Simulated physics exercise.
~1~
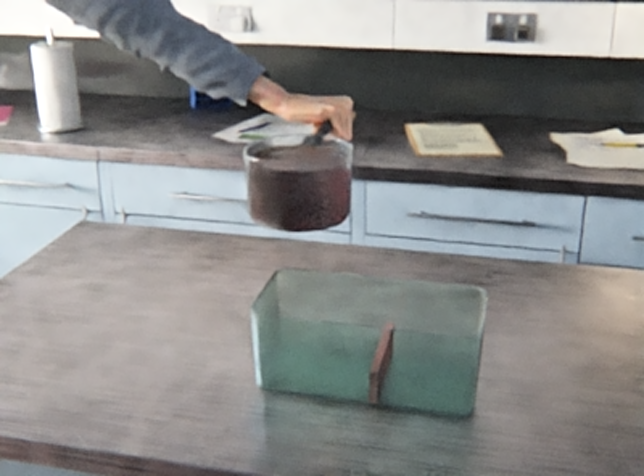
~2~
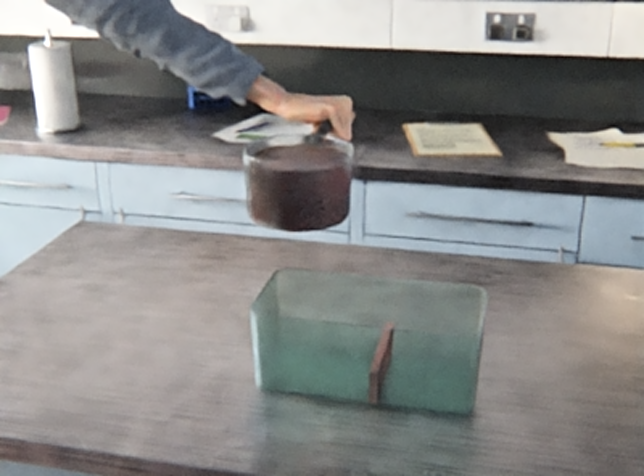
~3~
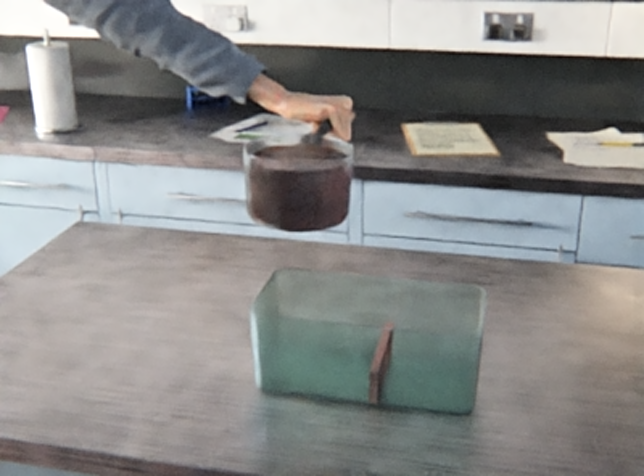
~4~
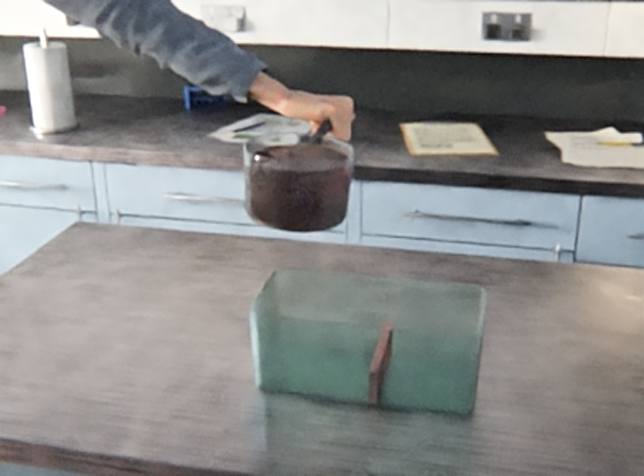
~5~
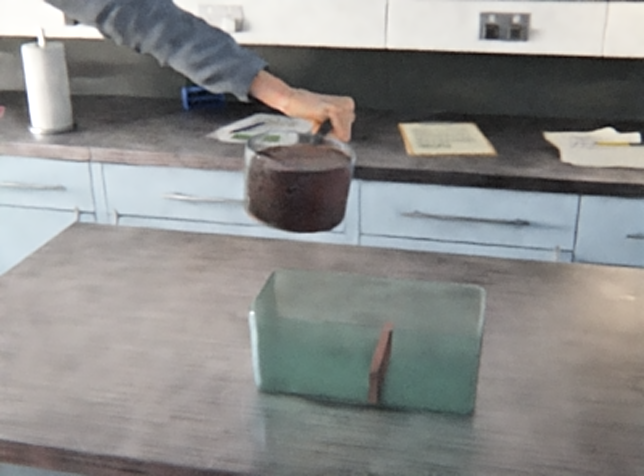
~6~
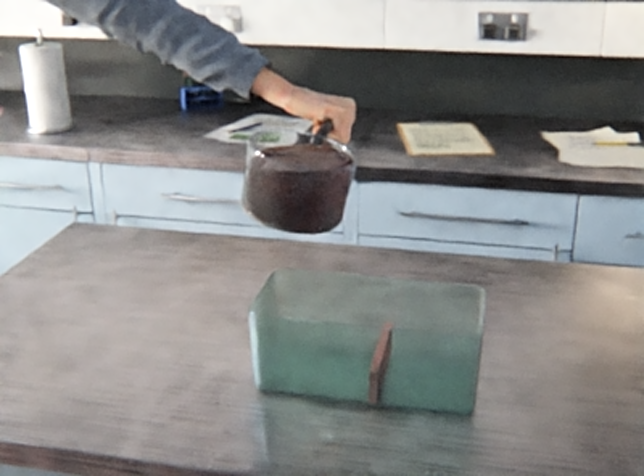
A saucepan of dark tea, held by a hand above the left end of a long greenish basin with a low brown wall across its floor, stays level at first, then tilts slightly to the right.
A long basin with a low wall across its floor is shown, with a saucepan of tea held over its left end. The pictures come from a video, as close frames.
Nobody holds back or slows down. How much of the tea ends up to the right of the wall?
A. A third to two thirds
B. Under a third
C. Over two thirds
C, over two thirds.
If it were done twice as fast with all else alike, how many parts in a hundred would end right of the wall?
Around 70 percent.
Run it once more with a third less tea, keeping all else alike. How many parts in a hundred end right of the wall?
75 per cent.
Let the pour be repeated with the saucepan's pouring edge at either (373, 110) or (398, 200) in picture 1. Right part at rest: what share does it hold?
Near 80 in a hundred first, near 80 in a hundred second.
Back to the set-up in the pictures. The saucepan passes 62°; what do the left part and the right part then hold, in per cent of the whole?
You'd find 0 per cent on the left and 5 per cent on the right.
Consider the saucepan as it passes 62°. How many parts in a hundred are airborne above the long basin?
Airborne fraction: Approx. 25 %.
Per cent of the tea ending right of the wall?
Share approx. 80 %.
A moment on, the saucepan is tipped part way and 68 per cent is still to pour, 1 is left of the wall and 7 right of it.
Next, the saucepan is tipped on its side and 18 per cent is still to pour, 3 is left of the wall and 65 right of it.
Then the saucepan is tipped right over and 2 per cent is still to pour, 14 is left of the wall and 81 right of it.
Later the saucepan is tipped right over and 0 per cent is still to pour, 19 is left of the wall and 80 right of it.
At rest 20 per cent lies left of the wall, 80 right of it and 1 outside.
